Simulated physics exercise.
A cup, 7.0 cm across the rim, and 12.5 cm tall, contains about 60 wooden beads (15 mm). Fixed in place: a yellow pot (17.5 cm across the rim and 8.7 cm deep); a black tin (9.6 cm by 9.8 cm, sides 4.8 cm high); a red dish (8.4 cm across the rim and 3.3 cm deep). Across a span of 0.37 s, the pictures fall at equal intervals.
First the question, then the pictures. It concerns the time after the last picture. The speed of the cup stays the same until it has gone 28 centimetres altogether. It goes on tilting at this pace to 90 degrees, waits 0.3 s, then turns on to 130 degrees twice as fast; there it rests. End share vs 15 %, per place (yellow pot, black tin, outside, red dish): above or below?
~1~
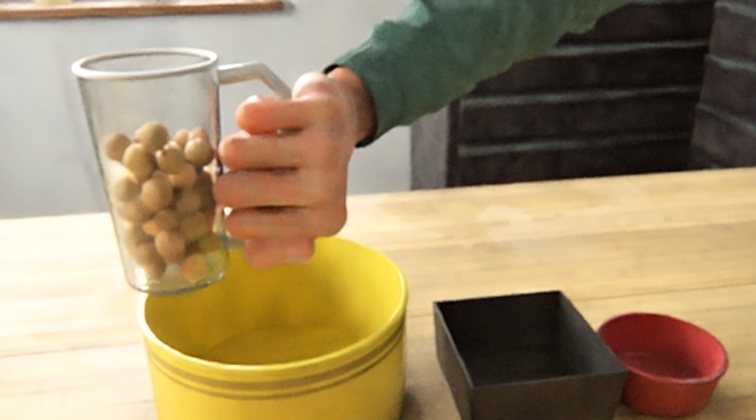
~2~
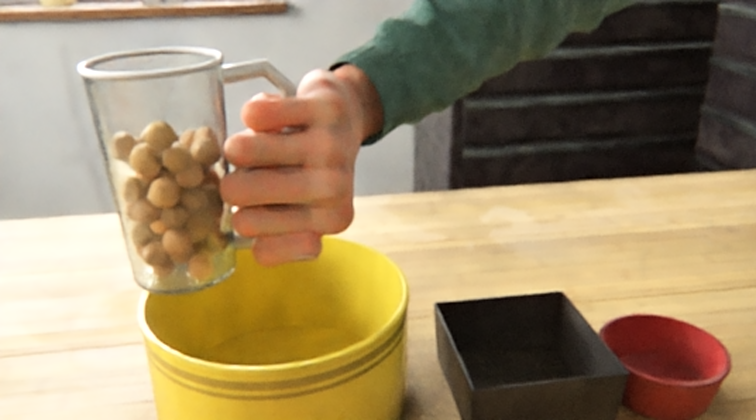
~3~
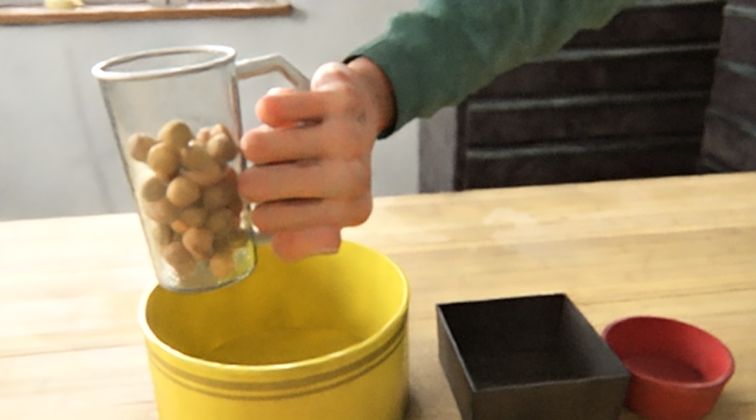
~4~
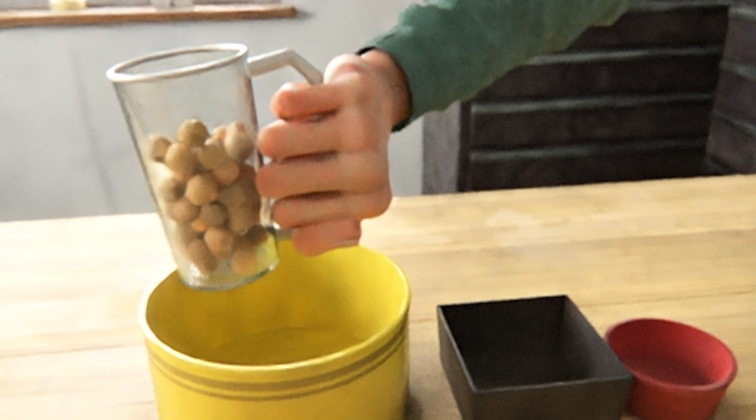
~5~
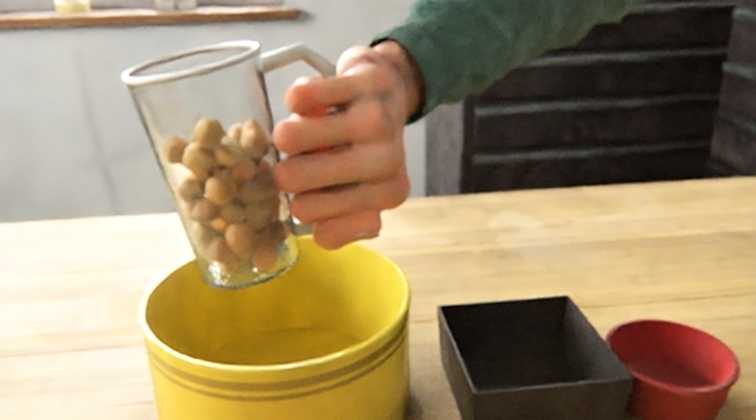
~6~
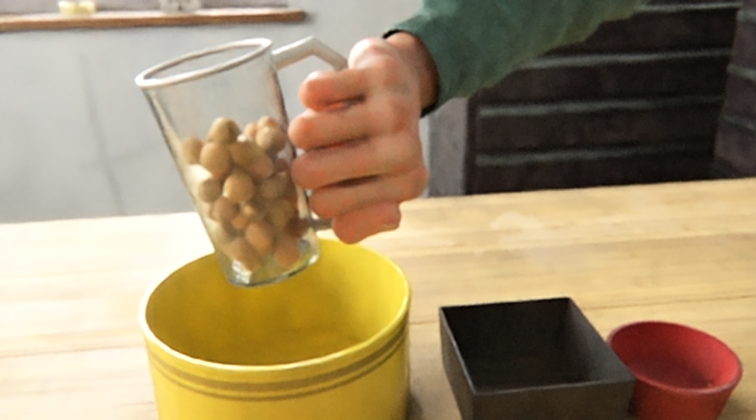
Yellow pot: Below, black tin: Above, outside: Below, red dish: Below.
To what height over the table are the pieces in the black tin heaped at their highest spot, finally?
Some 4.0 centimetres.
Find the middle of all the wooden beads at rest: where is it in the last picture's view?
Around (513, 391).
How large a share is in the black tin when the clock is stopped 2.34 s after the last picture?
5 %.
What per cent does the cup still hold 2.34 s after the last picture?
Close to 90 in a hundred.
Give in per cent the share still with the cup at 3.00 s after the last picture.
About 0 %.
Then, 0.90 s after the last picture, tilt 50 degrees; cup 100 %; middle of all pieces near (472, 173).
Then, 1.65 s after the last picture, tilt 81 degrees; cup 100 %; middle of all pieces near (639, 152).
Then, 2.34 s after the last picture, tilt 93 degrees; cup 90 %, black tin 5 %; middle of all pieces near (636, 174).
Then, 3.00 s after the last picture, tilt 130 degrees; black tin 100 %; middle of all pieces near (514, 379).
In the end, cup 0 %, yellow pot 0 %, outside 0 %, red dish 0 %, black tin 95 %.
